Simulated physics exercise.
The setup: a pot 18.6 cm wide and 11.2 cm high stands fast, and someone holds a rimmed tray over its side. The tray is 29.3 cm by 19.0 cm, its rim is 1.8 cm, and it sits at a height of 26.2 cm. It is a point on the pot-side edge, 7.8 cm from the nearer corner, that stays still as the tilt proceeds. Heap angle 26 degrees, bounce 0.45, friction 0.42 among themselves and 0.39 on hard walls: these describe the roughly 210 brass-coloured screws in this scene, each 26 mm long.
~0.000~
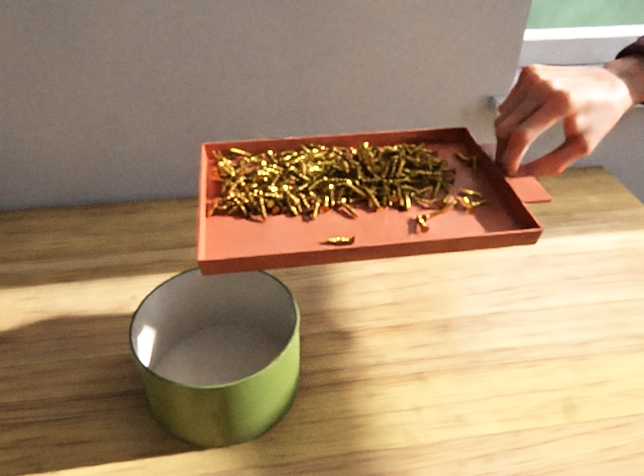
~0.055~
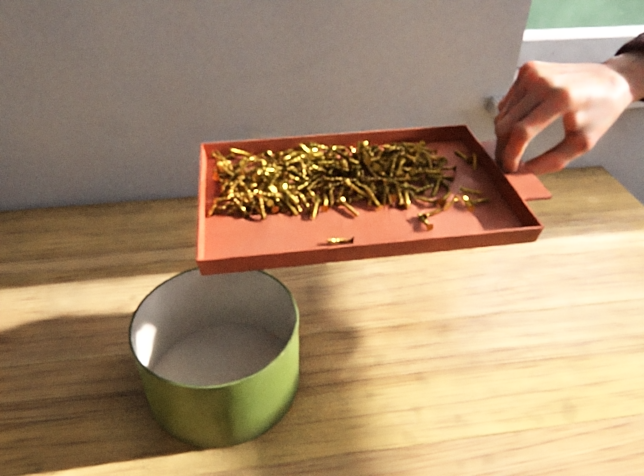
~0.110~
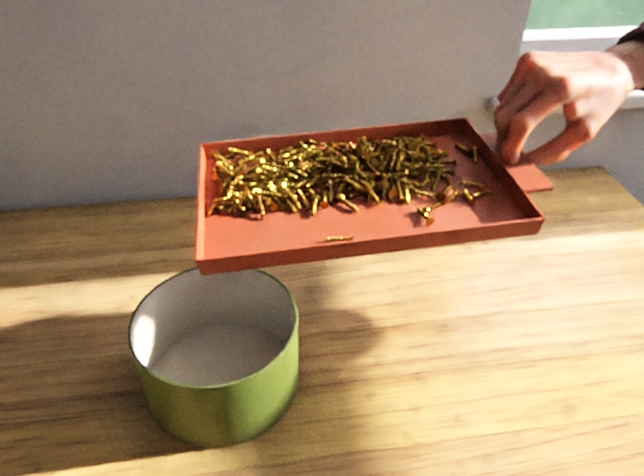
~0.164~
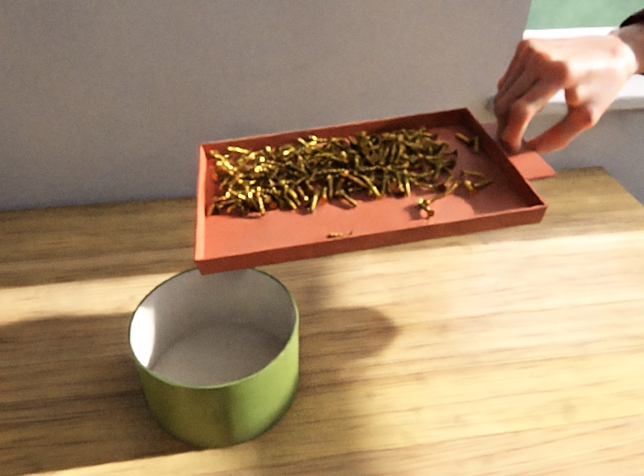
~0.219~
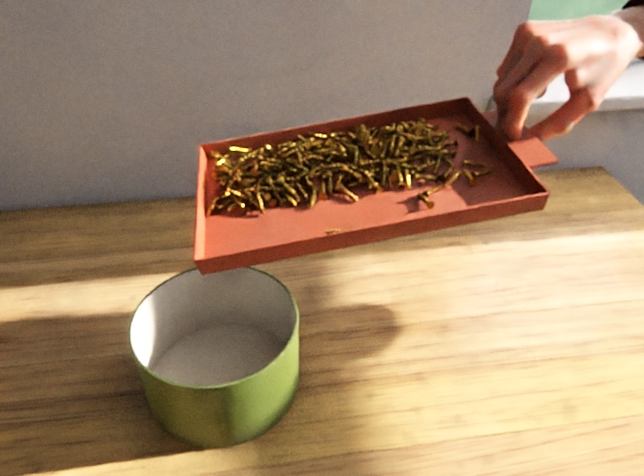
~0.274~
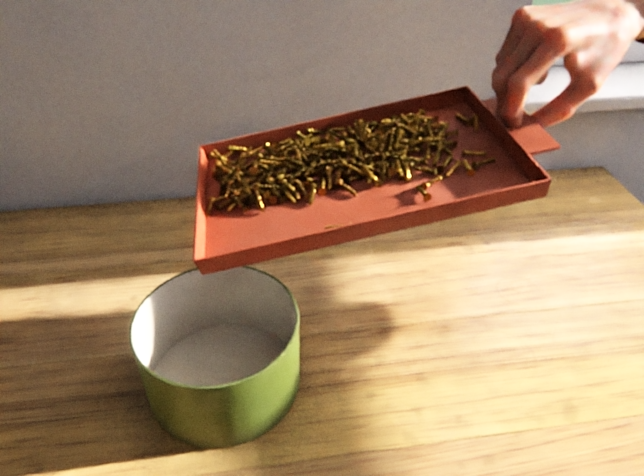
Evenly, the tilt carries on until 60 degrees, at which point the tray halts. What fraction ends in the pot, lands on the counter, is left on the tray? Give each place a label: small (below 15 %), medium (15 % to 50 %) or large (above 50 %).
Shares by place: Pot medium, counter small, tray large.
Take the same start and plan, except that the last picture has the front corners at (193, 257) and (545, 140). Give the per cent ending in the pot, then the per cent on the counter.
Pot 45, counter 25.
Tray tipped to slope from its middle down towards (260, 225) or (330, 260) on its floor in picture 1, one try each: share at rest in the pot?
About 25 and 0 per cent.
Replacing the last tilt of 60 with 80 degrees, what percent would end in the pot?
Roughly 65 percent.
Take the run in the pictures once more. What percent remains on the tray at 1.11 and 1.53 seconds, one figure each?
Sequence: 100; 85.
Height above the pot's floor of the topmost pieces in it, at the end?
Some 1.5 cm up.
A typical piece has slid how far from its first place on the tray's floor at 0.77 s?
About 4 cm.
After 0.77 s, tilt 34 degrees; the tray holds 100 %, the pot 0 %.
After 1.11 s, tilt 50 degrees; the tray holds 100 %, the pot 0 %.
After 1.53 s, tilt 60 degrees; the tray holds 85 %, the pot 5 %.
At rest (3.5 s), pot 30 %, counter 10 %, tray 65 %.
